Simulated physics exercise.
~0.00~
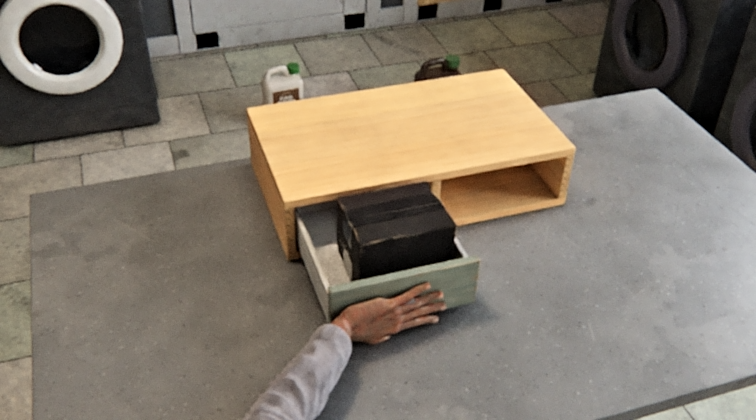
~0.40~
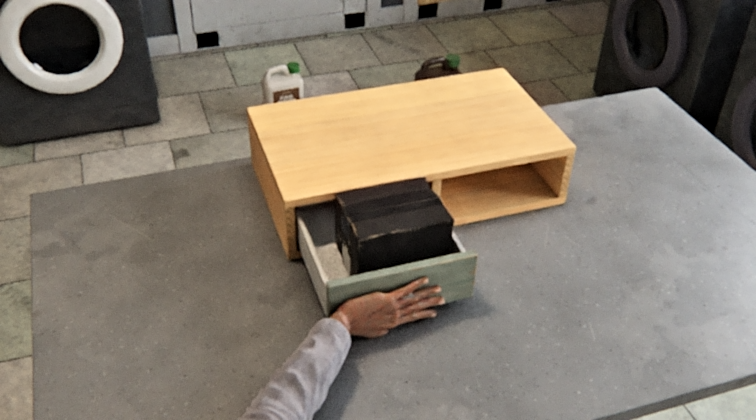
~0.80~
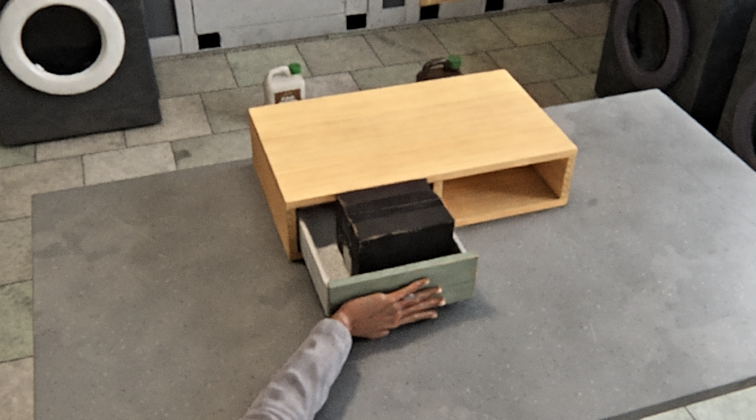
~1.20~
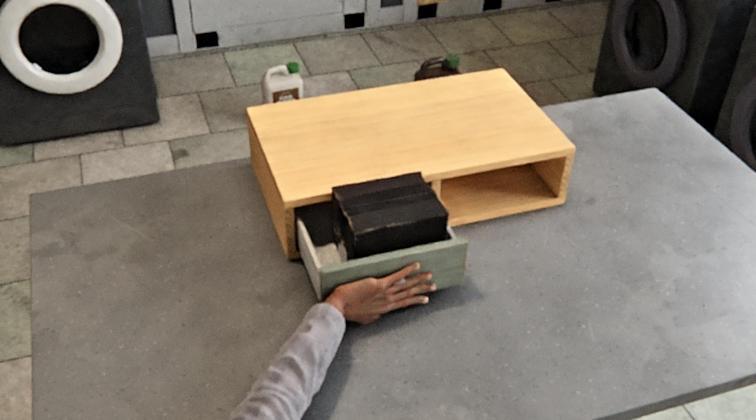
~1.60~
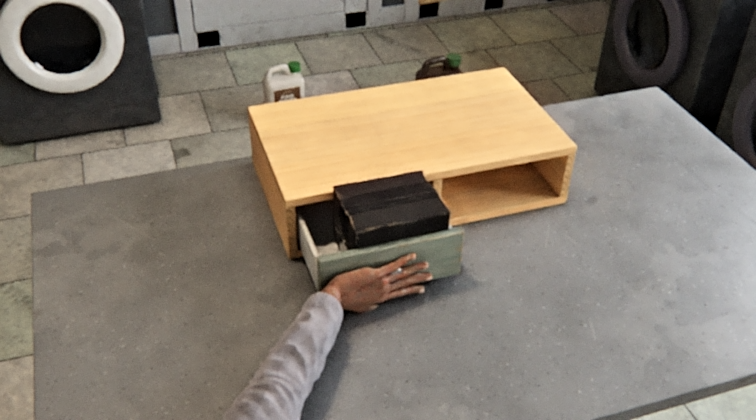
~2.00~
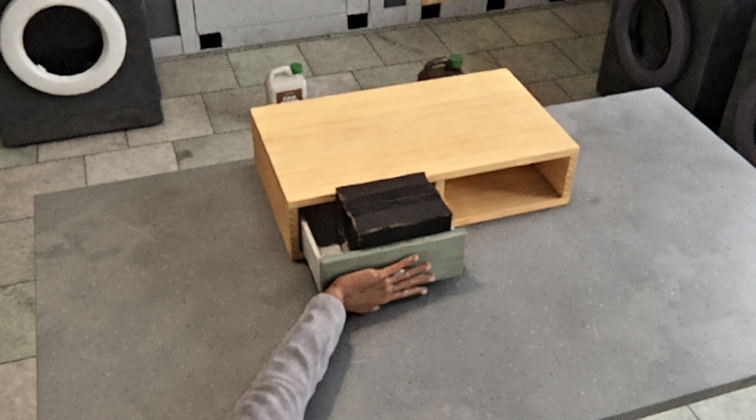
We see a hand resting against the front of an open drawer that holds a black box, set in a light wooden chest. The hand pushes the drawer inwards a little, the box moving with it, and the drawer ends up still ajar.
